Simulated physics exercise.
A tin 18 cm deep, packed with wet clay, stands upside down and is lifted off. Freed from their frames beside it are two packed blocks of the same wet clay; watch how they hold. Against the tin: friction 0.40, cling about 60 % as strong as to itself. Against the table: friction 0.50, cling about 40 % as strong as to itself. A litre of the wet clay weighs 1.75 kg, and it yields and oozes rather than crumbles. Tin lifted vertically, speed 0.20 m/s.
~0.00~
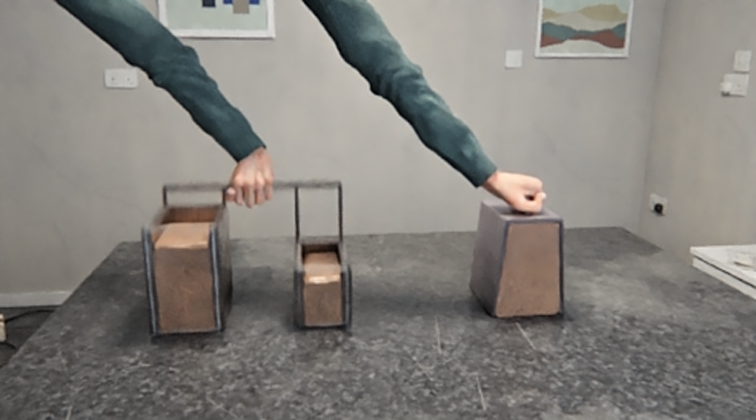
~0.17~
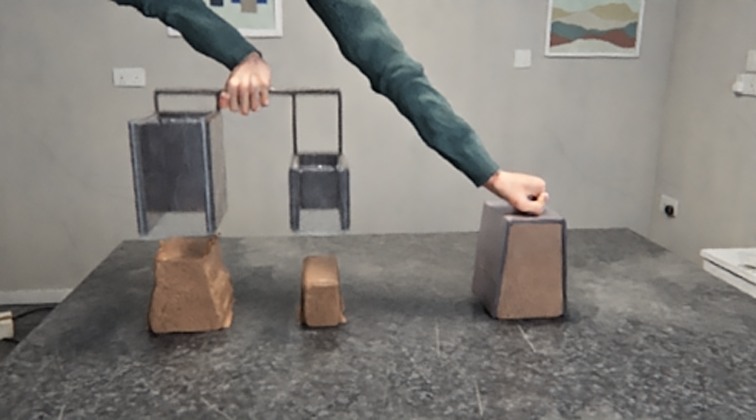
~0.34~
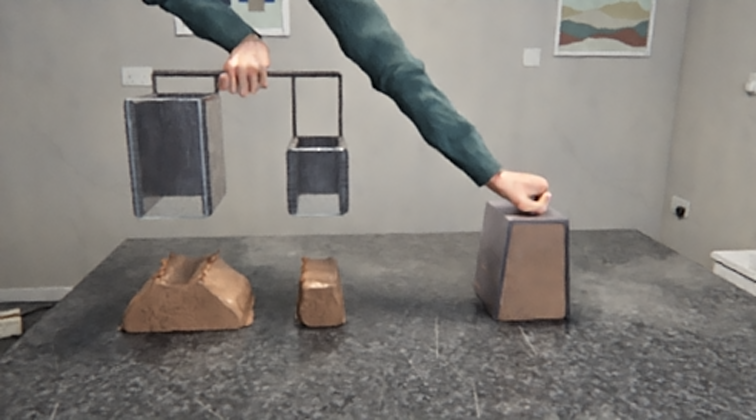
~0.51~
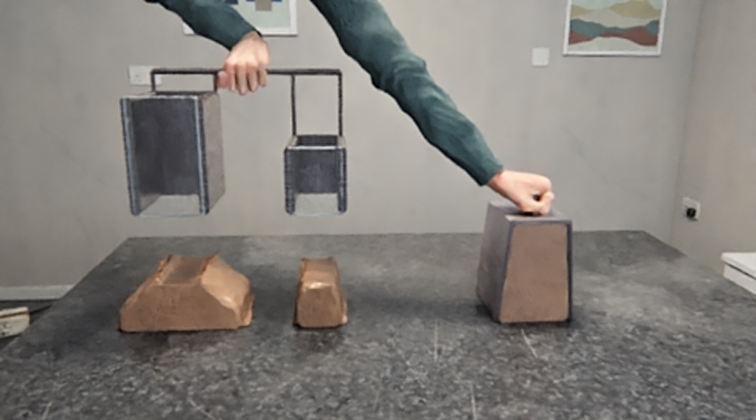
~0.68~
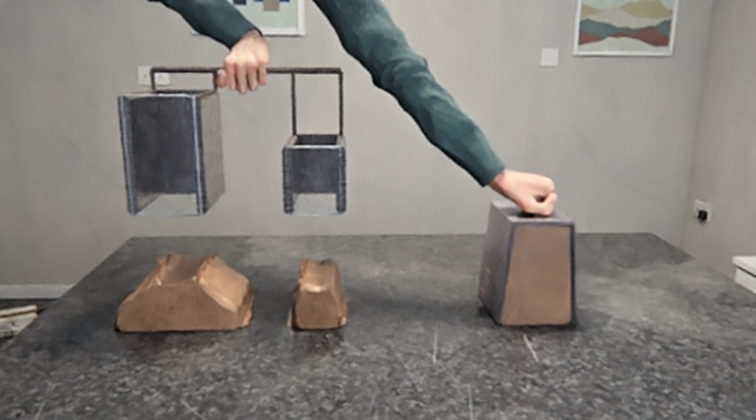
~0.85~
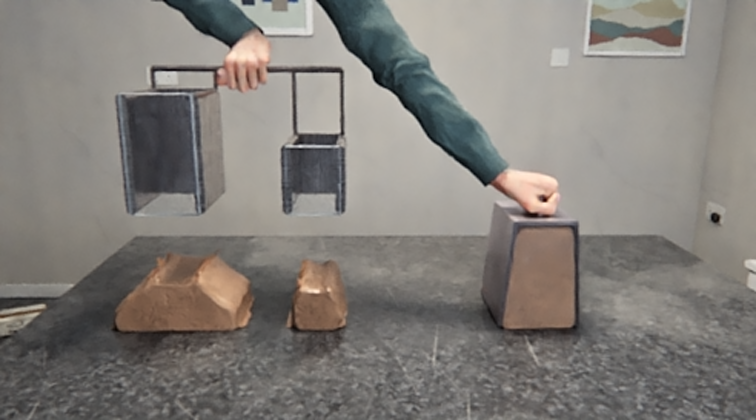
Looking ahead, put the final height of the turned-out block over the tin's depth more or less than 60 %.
As a share of the tin's depth, the turned-out block's final height comes out falling short of 60 %.
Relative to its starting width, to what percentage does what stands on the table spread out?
210 %.
After 1.26 s, the tin is up by 8.2 cm.
After 1.75 s, the tin is up by 18 cm.
After 2.23 s, the tin is up by 28 cm; what stands on the table is 55 % of the tin's depth.
After 2.72 s, the tin is up by 30 cm; what stands on the table is 55 % of the tin's depth.
After 2.82 s, at the end, the tin is up by 30 cm; what stands on the table is 55 % of the tin's depth.
